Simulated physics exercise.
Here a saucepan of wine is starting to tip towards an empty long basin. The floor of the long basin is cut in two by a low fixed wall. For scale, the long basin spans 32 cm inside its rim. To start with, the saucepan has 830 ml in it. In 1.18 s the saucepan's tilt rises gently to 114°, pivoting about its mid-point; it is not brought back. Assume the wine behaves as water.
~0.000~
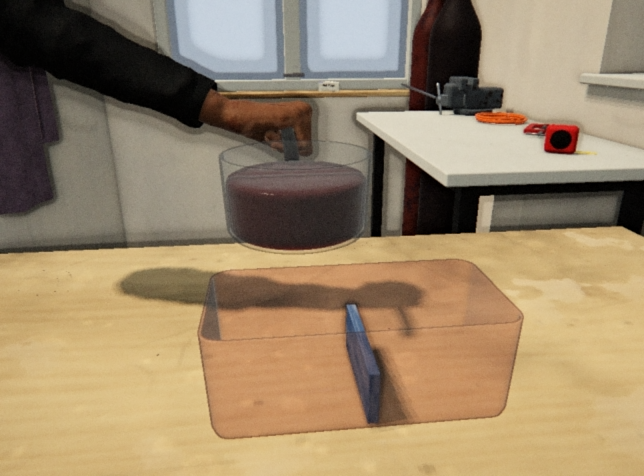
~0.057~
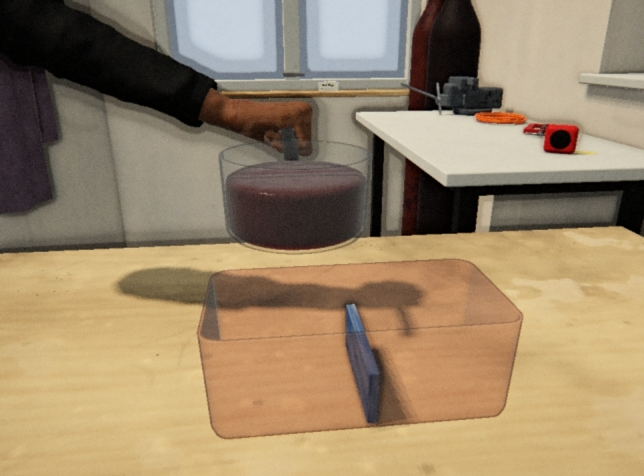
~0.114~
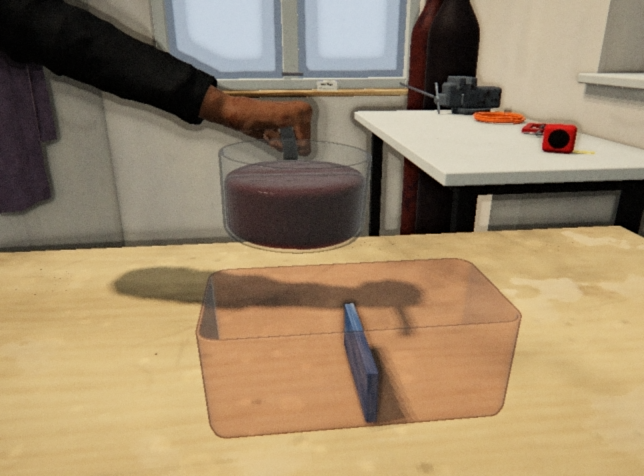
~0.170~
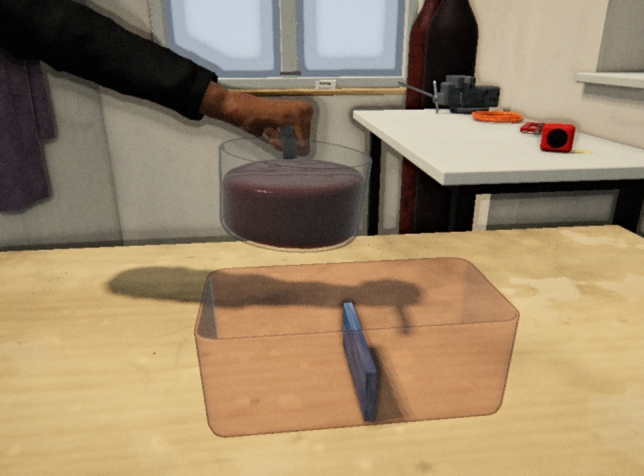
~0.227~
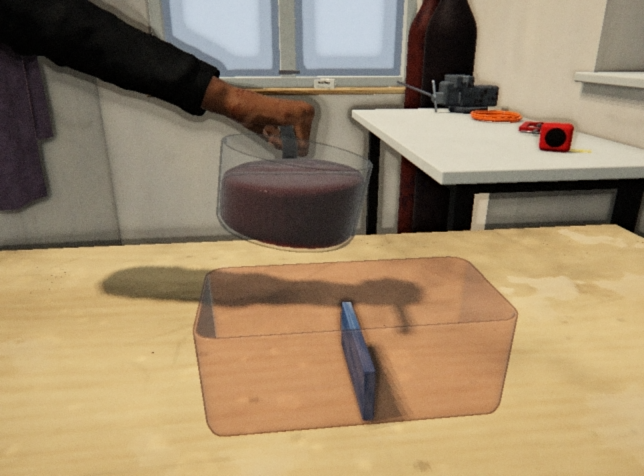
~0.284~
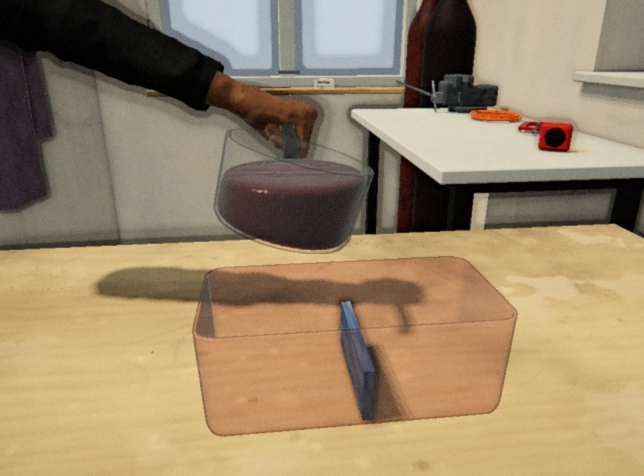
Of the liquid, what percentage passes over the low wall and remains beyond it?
The far part has about 89 per cent.
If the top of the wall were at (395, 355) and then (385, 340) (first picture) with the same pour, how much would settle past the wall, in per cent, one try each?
55 then 75 %.
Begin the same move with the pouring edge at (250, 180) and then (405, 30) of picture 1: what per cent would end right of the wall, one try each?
Result: 0 per cent, then 80 per cent.
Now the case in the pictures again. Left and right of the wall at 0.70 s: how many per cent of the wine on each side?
Roughly 0 sits left and 18 sits right.
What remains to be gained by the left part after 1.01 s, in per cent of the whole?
It comes to near 7 per cent.
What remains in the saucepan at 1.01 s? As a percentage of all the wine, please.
7 %.
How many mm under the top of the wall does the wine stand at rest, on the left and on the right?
About 58 mm on the left, about 26 mm on the right.
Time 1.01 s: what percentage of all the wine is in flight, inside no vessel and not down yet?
It comes to some 6 percent of the total.
After 0.70 s the tilt is 74° and 52 per cent is still to pour, 0 is left of the wall and 18 right of it.
After 1.01 s the tilt is 108° and 7 per cent is still to pour, 4 is left of the wall and 83 right of it.
After 1.33 s the tilt is 114° and 0 per cent is still to pour, 11 is left of the wall and 89 right of it.
After 1.68 s the tilt is 114° and 0 per cent is still to pour, 11 is left of the wall and 89 right of it.
In the end 11 per cent lies left of the wall, 89 right of it and 0 outside.
